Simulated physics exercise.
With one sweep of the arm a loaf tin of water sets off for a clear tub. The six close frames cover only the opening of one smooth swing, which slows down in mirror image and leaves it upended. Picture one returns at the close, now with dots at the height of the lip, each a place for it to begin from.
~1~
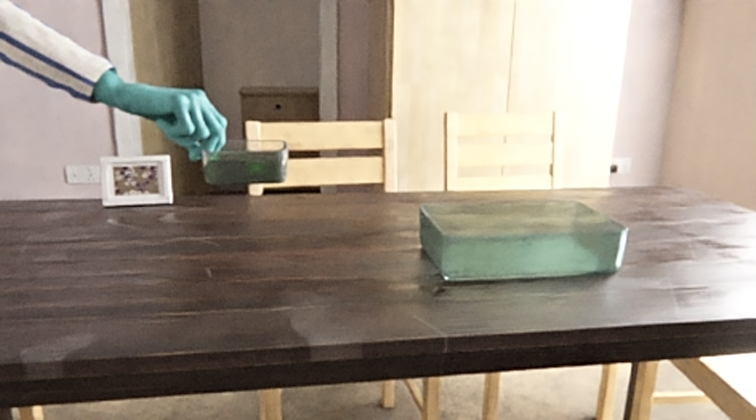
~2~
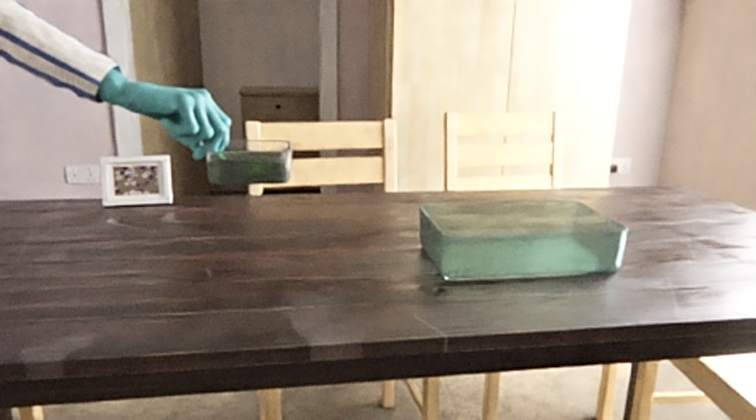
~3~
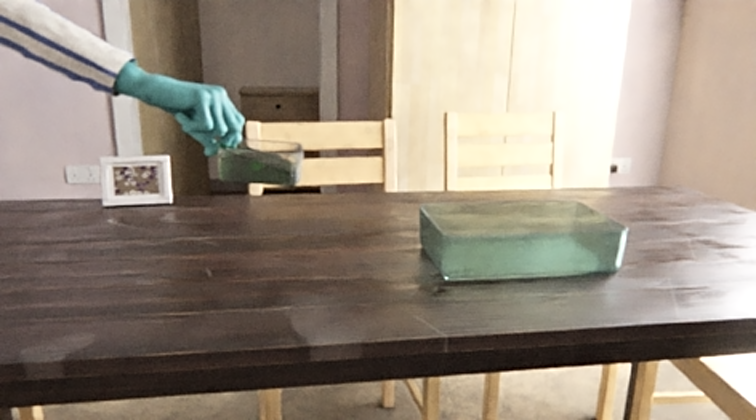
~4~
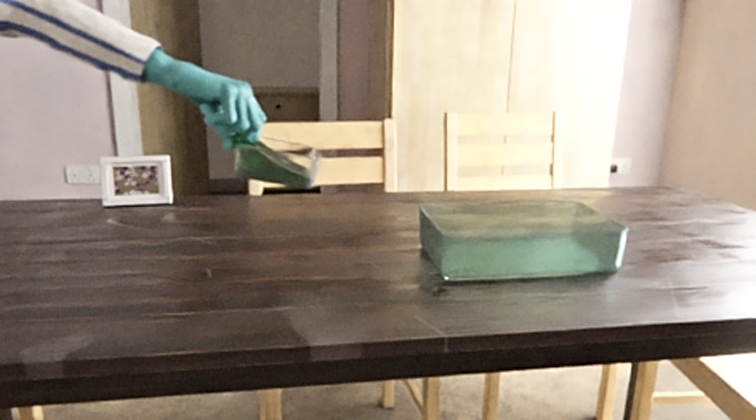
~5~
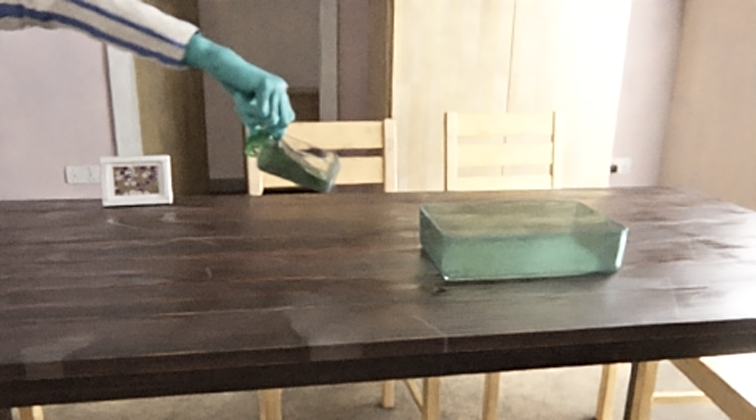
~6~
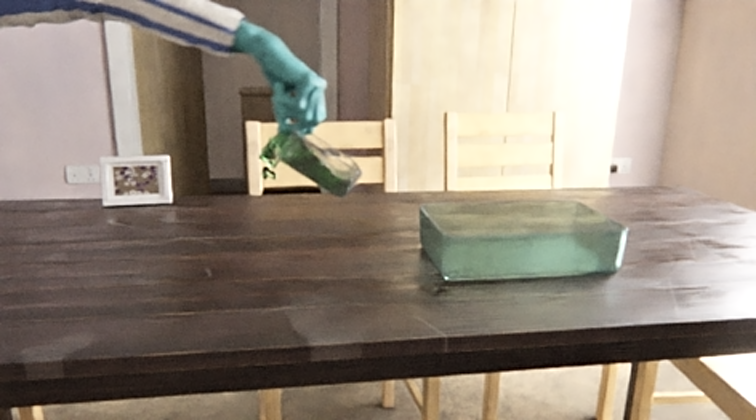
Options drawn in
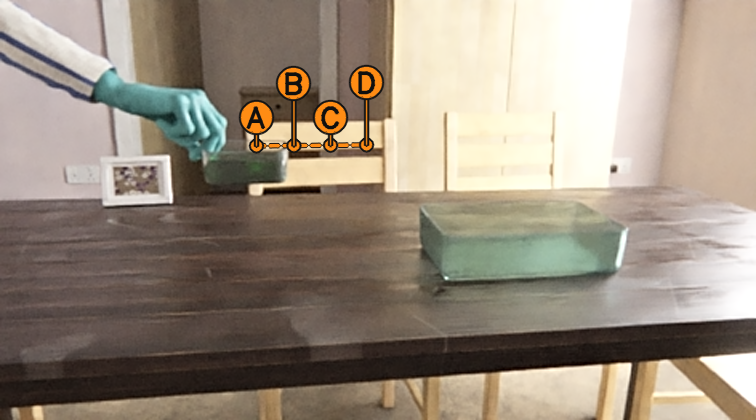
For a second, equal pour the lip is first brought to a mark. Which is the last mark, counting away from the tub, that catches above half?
A is the one.
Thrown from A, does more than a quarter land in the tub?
Yes, clearly.
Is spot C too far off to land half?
No, not at all.
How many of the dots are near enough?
All of the four.
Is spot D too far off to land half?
No, not at all.
On the marked copy, A at (256, 145); B at (293, 145); C at (330, 145); D at (366, 144).
With A, about 70 % lands in the tub, 22 % falls short and 9 % goes beside or beyond.
With B, about 72 % lands in the tub, 16 % falls short and 12 % goes beside or beyond.
With C, about 72 % lands in the tub, 10 % falls short and 18 % goes beside or beyond.
With D, about 84 % lands in the tub, 9 % falls short and 7 % goes beside or beyond.
